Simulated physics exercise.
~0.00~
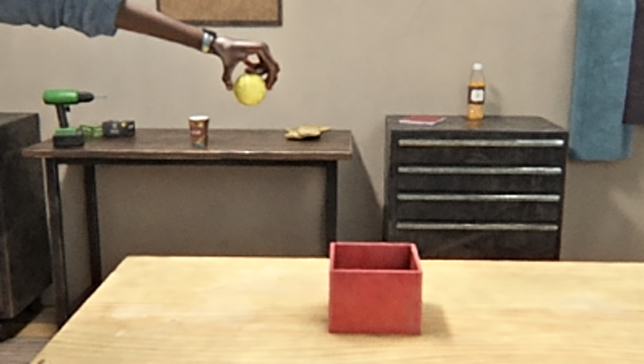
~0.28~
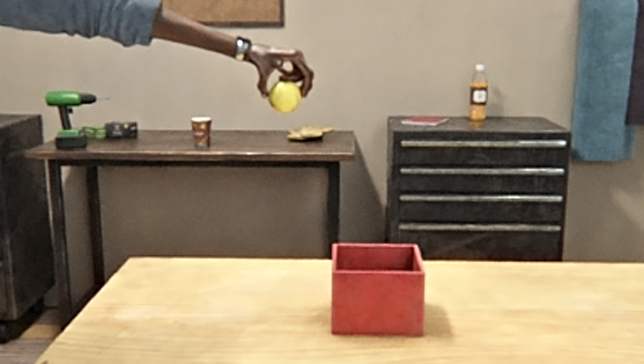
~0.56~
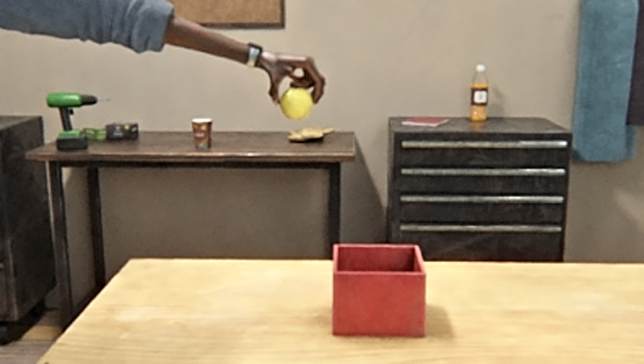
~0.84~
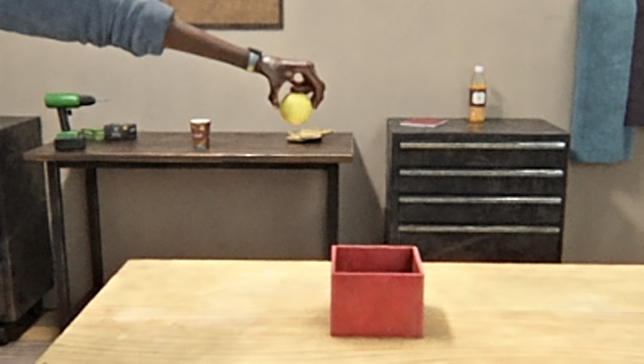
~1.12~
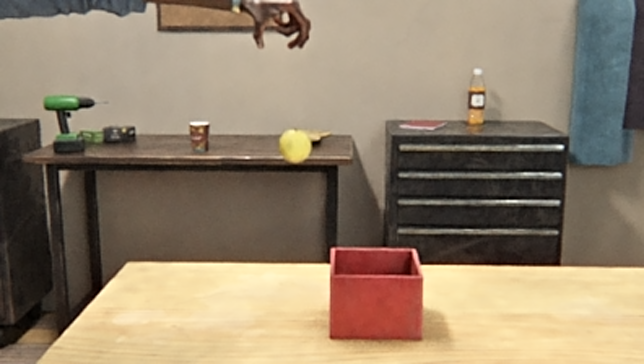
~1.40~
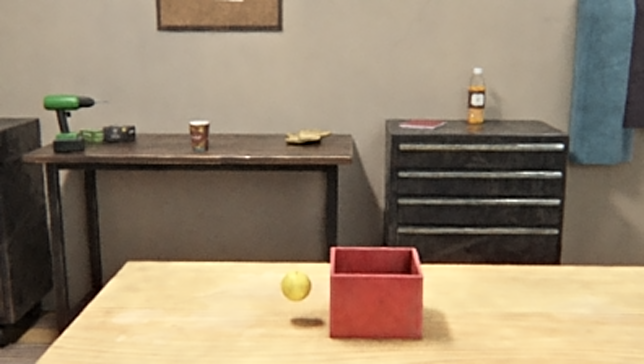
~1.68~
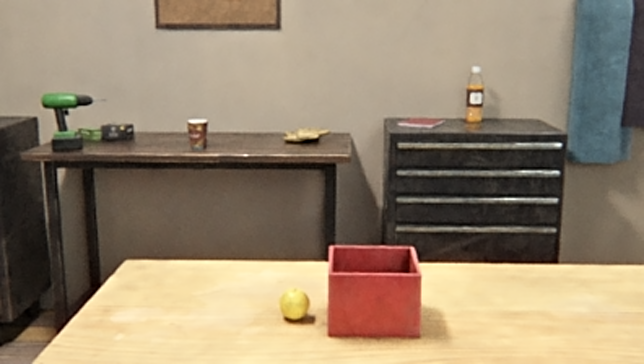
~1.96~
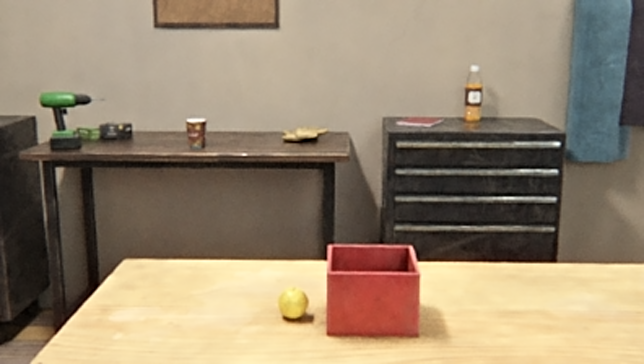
A yellow apple is held in a person's fingertips above a light wooden table, where an open red box sits. The hand carries it to the right and slightly down, then pauses with it still short of the box. The fingers open and the arm draws back up toward the left as the apple drops straight down, passing in front of a dark workbench with a green drill and a cup. It lands on the tabletop just left of the box, missing it, and stays there at rest.
